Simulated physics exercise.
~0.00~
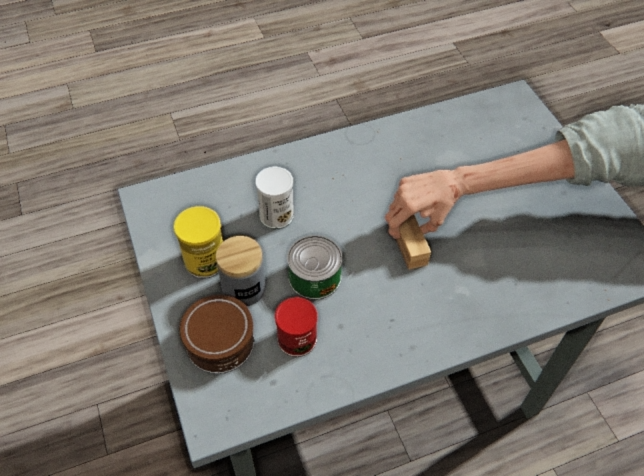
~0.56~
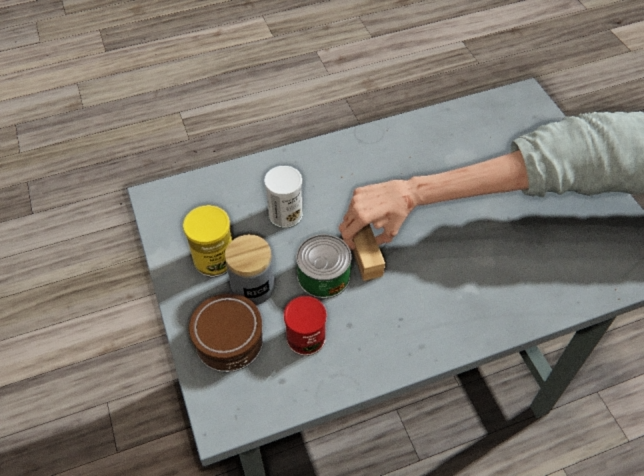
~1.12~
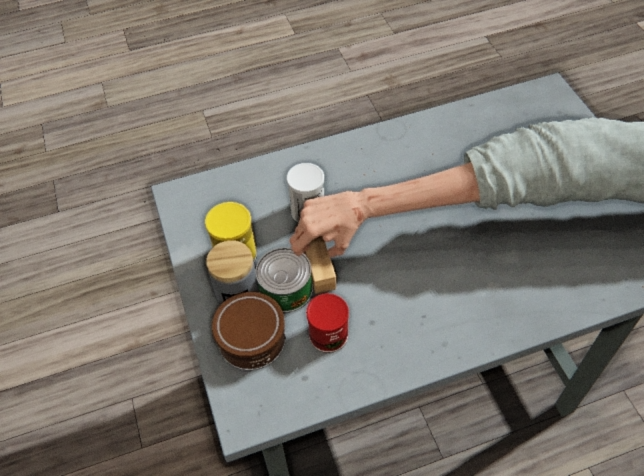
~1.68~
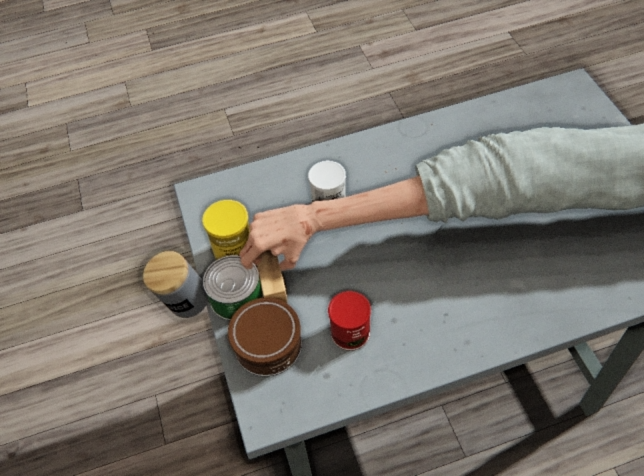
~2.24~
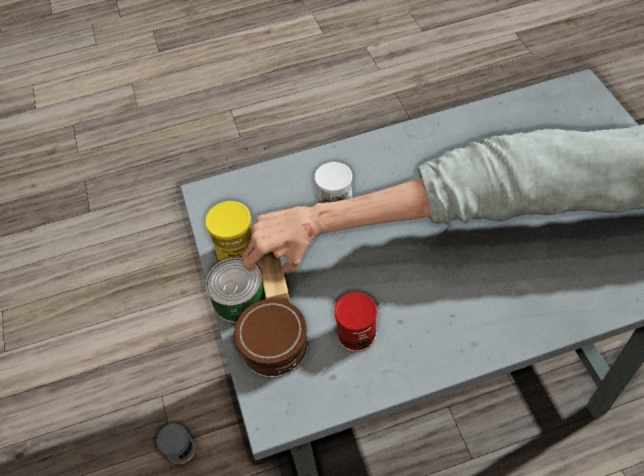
On a grey tabletop, a hand slides a wooden block left into clustered containers, pushing a grey jar off the edge to the floor.
